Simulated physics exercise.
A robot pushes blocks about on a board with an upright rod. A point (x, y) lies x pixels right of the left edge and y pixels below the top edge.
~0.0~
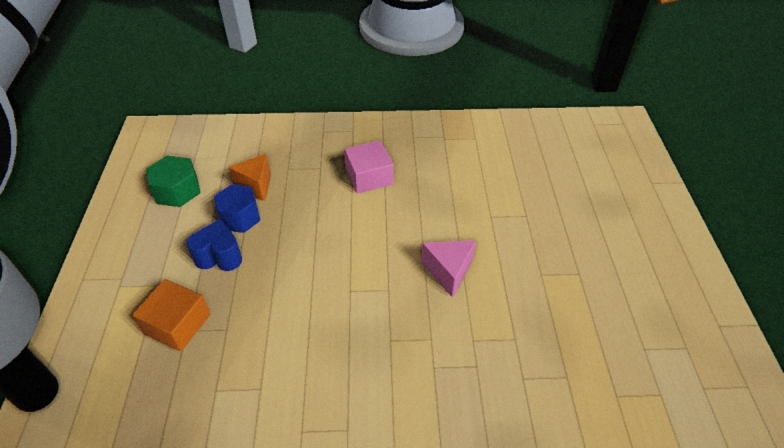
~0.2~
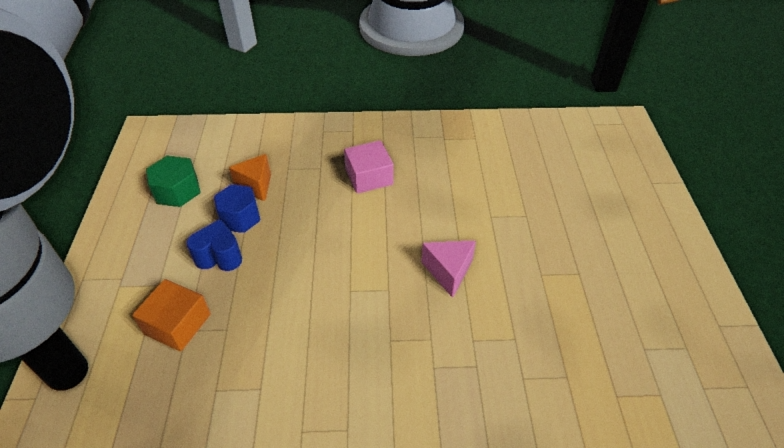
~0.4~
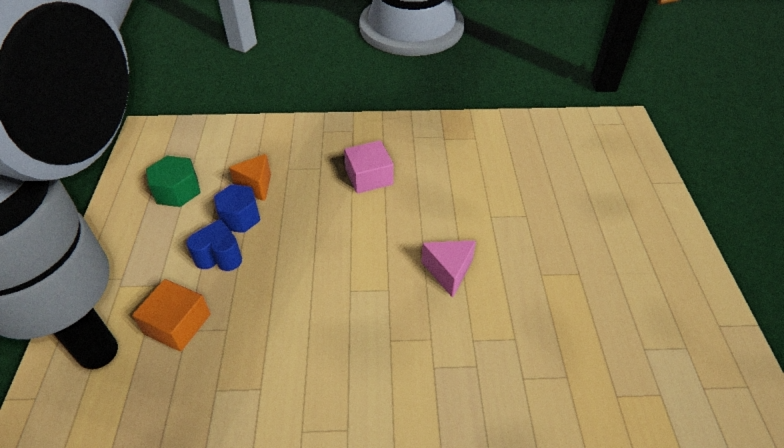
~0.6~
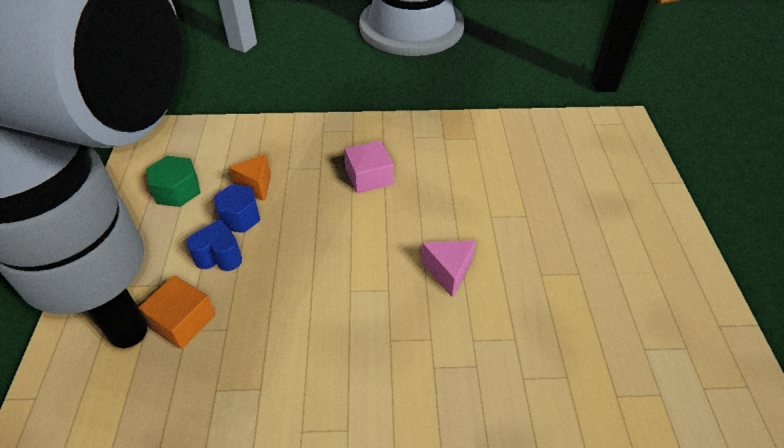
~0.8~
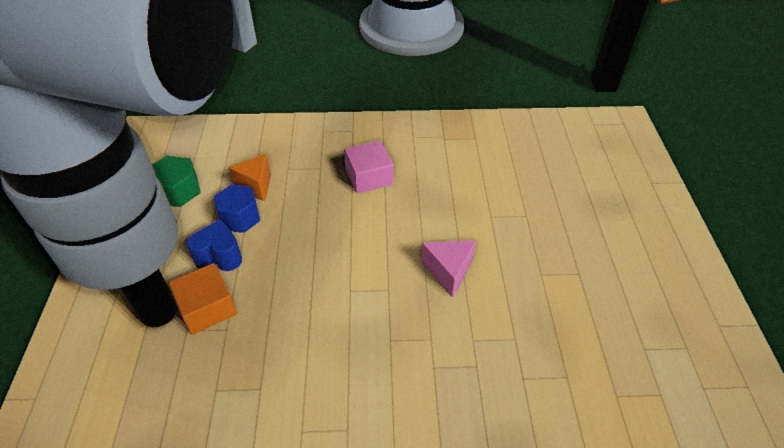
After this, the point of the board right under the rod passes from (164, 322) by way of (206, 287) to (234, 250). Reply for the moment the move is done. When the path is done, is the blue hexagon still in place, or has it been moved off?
Once the path ends, it is somewhere new.
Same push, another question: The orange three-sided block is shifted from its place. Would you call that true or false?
The statement is correct.
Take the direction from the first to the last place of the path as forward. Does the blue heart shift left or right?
It shifts leftward.
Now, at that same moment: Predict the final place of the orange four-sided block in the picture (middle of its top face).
My prediction: (245, 271).
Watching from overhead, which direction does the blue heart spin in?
From above, the blue heart will be seen to turn anti-clockwise.
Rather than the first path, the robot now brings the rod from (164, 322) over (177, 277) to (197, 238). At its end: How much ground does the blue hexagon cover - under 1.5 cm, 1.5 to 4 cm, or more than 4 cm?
Movement: Under 1.5 cm.
What follows on the original path. Halfway along, rod (203, 277); orange four-sided block (239, 272), turned 40° clockwise.
At the end, rod (231, 241); orange four-sided block (245, 271), turned 50° clockwise; blue heart (221, 209), turned 30° anticlockwise; blue hexagon (239, 182), turned 35° clockwise; orange three-sided block (256, 160).
